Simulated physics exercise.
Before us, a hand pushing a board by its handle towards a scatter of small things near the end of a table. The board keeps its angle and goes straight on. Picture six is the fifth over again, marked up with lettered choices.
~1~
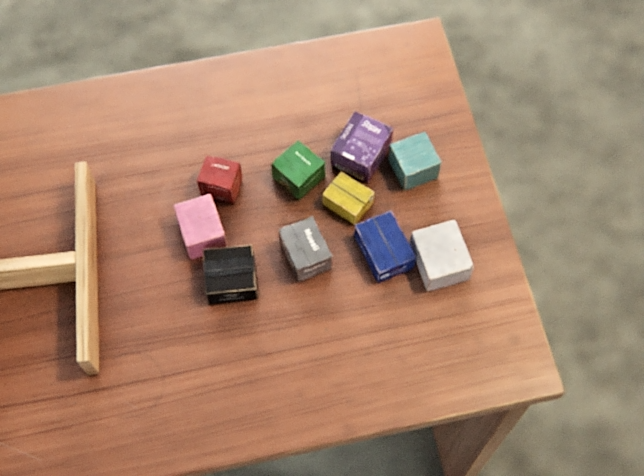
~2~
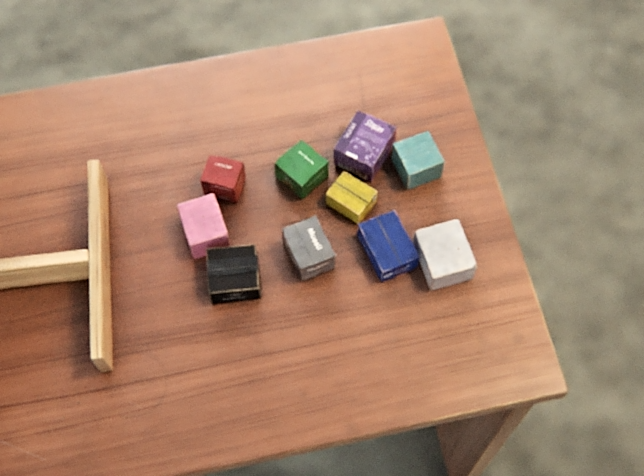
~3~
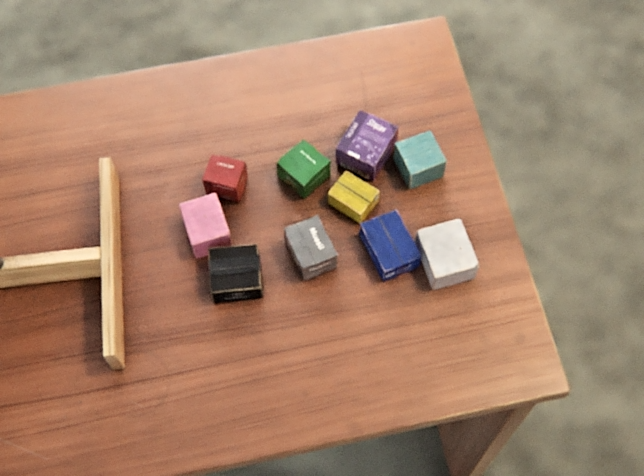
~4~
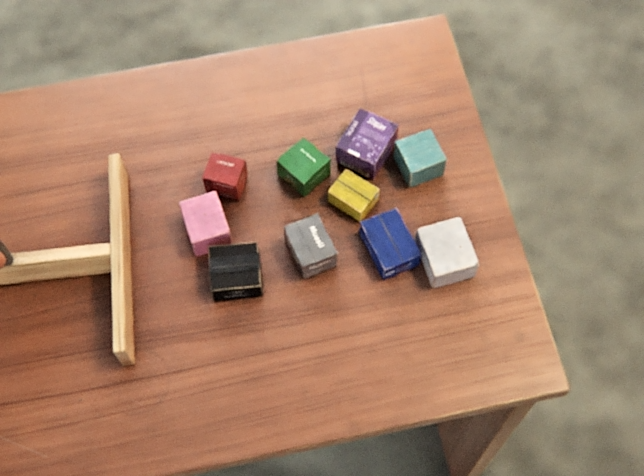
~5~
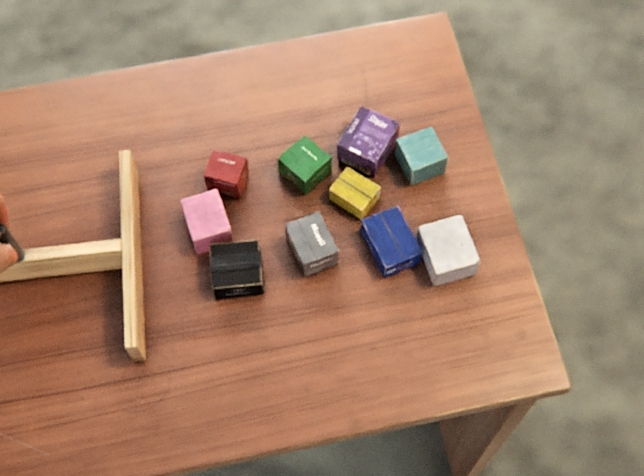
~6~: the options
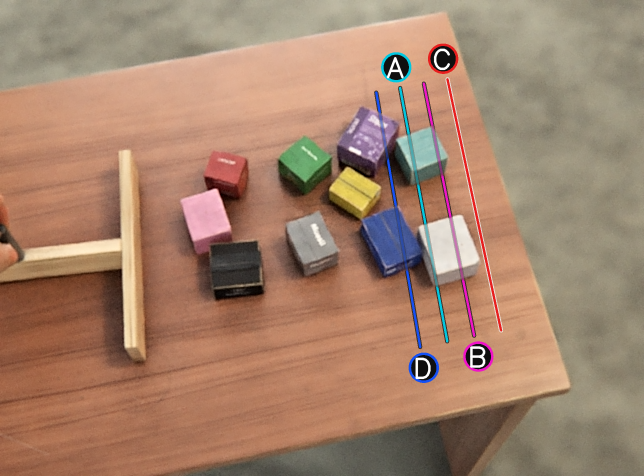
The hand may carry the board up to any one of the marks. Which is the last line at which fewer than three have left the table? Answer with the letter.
No farther than D.
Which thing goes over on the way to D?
The white block goes over.
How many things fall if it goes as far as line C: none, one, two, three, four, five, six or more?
In all, six or more.
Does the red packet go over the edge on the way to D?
By then, no.
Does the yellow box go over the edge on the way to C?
By then, yes.
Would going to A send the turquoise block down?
By then, yes.
On the copy, A at (422, 207); B at (448, 202); C at (473, 197); D at (397, 212).
On D. First, board (225, 225); red packet (246, 168); black box (261, 265).
Then, board (320, 207); white block (485, 245); turquoise block (432, 156).
Finally, board (394, 193); white block over the edge; turquoise block (486, 136); one fallen.
By contrast, A drops four; B drops six; C drops six.
